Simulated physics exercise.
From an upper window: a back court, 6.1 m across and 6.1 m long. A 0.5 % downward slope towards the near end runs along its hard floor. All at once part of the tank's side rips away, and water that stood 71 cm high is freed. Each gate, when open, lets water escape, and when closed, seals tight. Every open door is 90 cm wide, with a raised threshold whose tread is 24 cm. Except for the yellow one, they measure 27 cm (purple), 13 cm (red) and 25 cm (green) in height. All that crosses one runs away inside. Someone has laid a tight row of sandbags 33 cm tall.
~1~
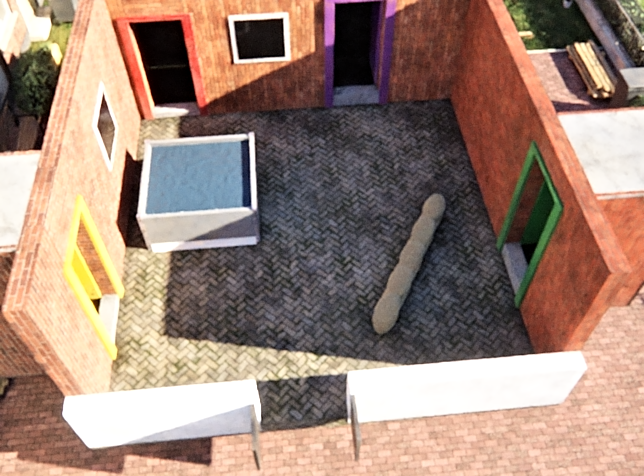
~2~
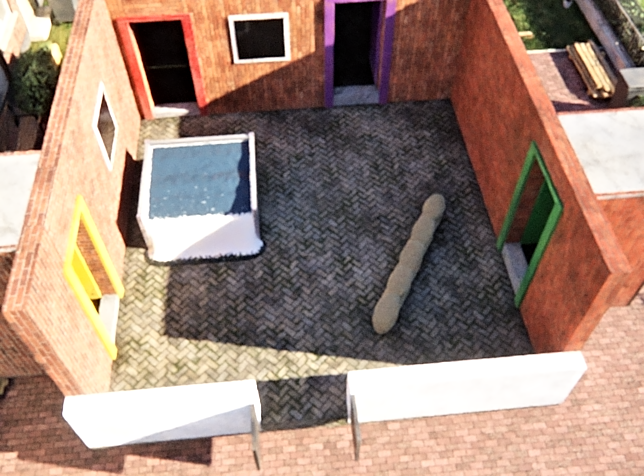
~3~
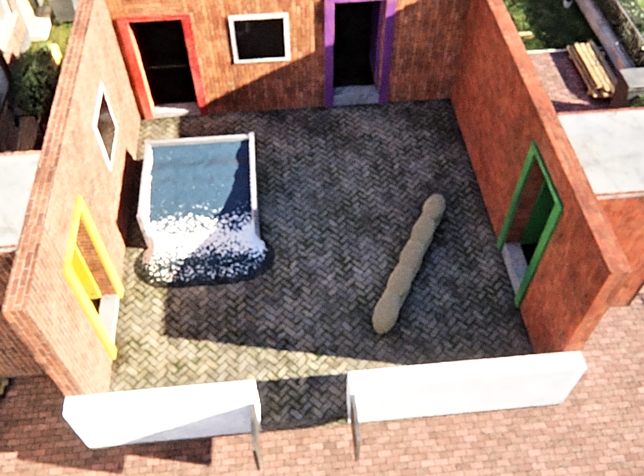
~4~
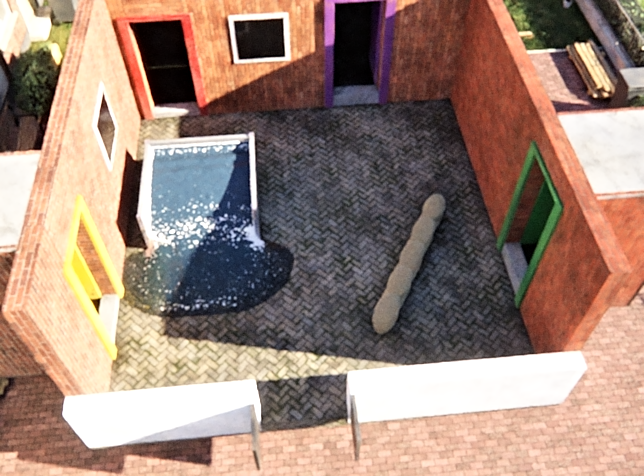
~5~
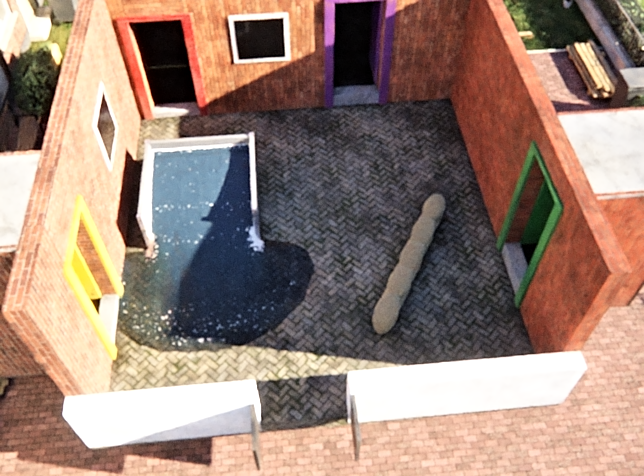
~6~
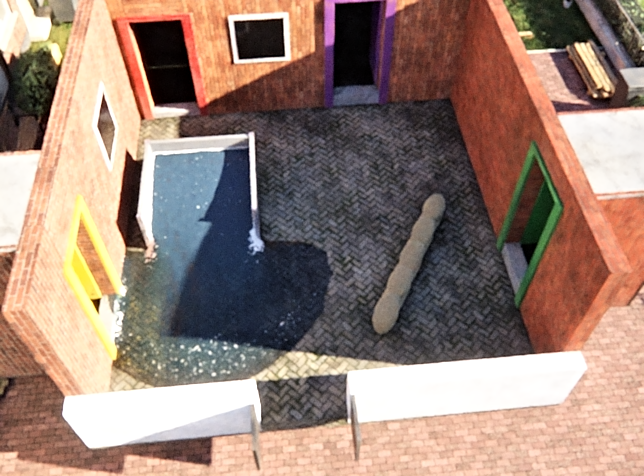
A brick-walled courtyard had a full water tank in its left corner, then the tank's near side gave way and water gushed out, spreading across the paving towards the front and reaching the yellow doorway.
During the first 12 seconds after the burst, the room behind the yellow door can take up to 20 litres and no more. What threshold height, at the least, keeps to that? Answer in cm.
I would say about 15 cm.
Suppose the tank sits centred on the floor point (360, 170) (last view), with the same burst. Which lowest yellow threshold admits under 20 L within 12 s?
It must be around 10.0 cm tall.
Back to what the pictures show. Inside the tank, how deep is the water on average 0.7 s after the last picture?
Mean depth: Approx. 28 cm.
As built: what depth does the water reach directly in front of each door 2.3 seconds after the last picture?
Centimetres: Yellow = 20, purple = 0, red = 0, green = 0.
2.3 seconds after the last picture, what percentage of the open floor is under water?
Close to 35 per cent of it is wet.
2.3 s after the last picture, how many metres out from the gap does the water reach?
Near 5.6 m, more or less.
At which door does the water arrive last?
Door: Purple.
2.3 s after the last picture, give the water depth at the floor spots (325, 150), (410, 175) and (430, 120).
Close to 0, 0 and 0 cm deep.
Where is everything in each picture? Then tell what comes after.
In the first frame, the tank at (199, 177) is whole and still, 71 cm deep; the yellow door at (98, 286) is dry.
In the second frame, water pours out at (202, 232) and has run 0.4 m, to (165, 263); about 10 cm deep outside, 71 cm at the back.
In the third frame, the front is at (157, 282), 0.7 m from the gap at (203, 234); 1.3 m2 of floor is wet, 69 cm left at the back.
In the fourth frame, the gap is at (203, 235), the front 1.3 m out at (186, 312); the back of the tank holds 62 cm.
In the fifth frame, water pours out at (203, 235) and has run 1.9 m, to (189, 347); about 8 cm deep outside, 60 cm at the back.
In the sixth frame, the gap is at (203, 236), the front 2.5 m out at (183, 386); the back of the tank holds 56 cm; water is at the yellow door at (98, 286).
Then, 0.7 s after the last picture water covers 30 % of the floor, deepest (48 cm) near (106, 421); 17 cm at the yellow door, 2 litres in over its 11 cm threshold.
Then, 2.3 s after the last picture water covers 35 % of the floor, deepest (22 cm) near (106, 421); 20 cm at the yellow door, 28 litres in over its 11 cm threshold.
Then, 11.3 s after the last picture water covers 95 % of the floor, deepest (7 cm) near (499, 350); 4 cm at the yellow door, 56 litres in over its 11 cm threshold.
At the yellow door as built, the water peaked near 20 cm, 2.3 s after the last picture.
With a threshold of 12.5 cm, 40 litres would have come in within the 12 s; with 17 cm, 9 litres. So under 20 litres takes about 15 cm.
